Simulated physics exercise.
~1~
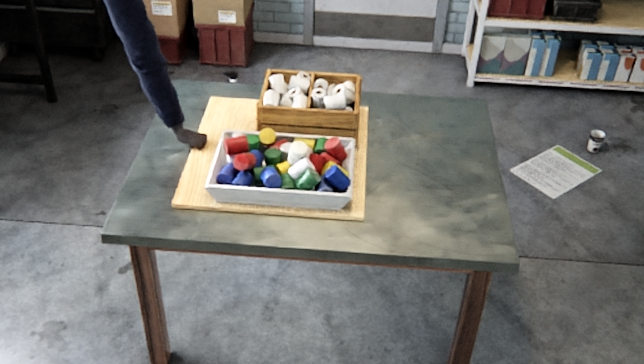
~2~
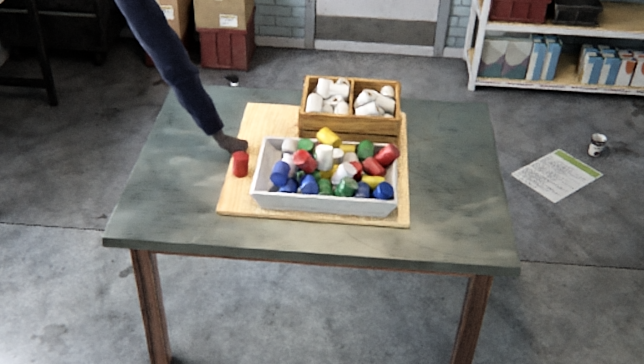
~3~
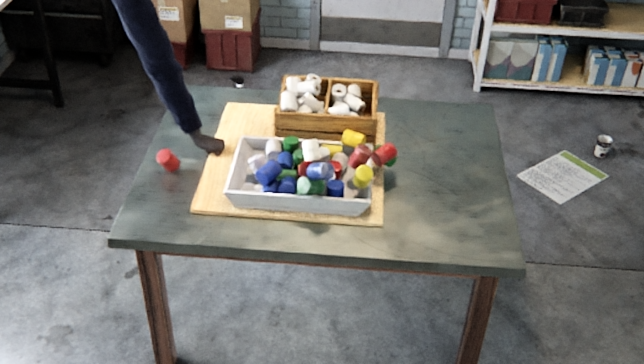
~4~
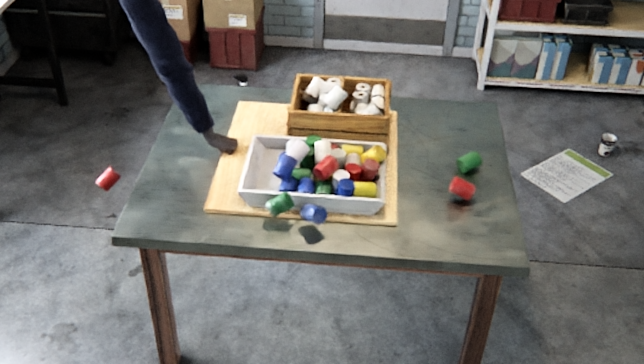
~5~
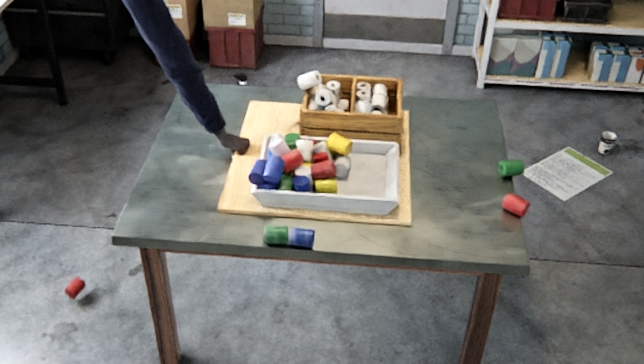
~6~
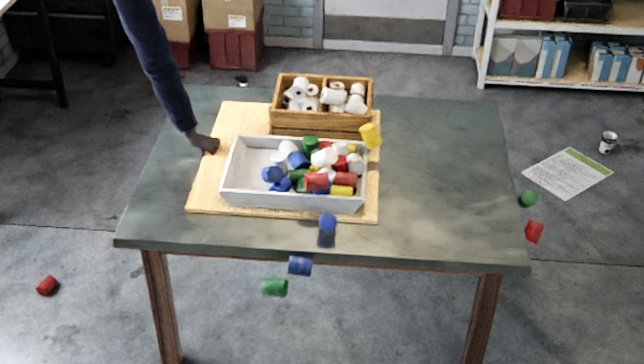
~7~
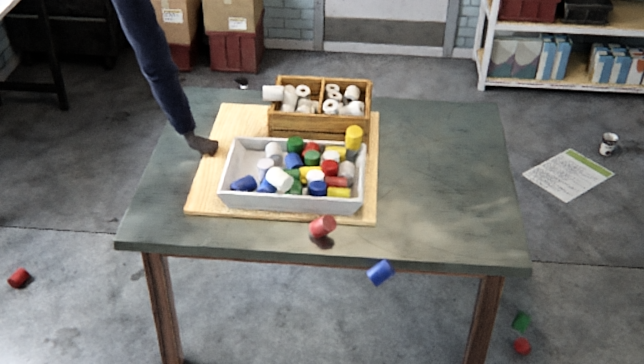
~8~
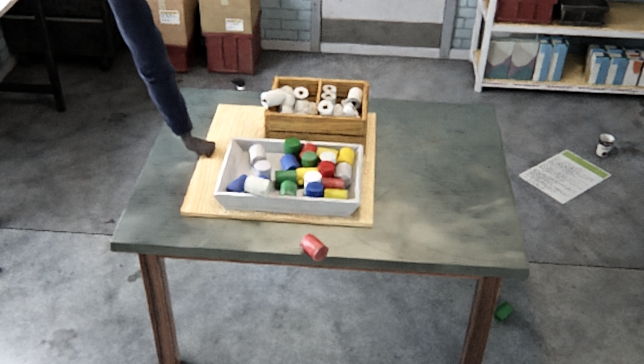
At first, a dark-sleeved arm reaches onto a board on a table, where a white basket heaped with colourful jars sits in front of a divided wooden basket of white paper rolls. The hand moves the board to the right, and a red jar stands at its left edge. As the board goes left and then right again, that jar flies off the table, and others spill over the right side and front. The board slides back left while more jars drop towards the floor. Finally it rests nearly still, a last red jar tumbling off the front, the rolls still in their basket and the white basket visibly less full.
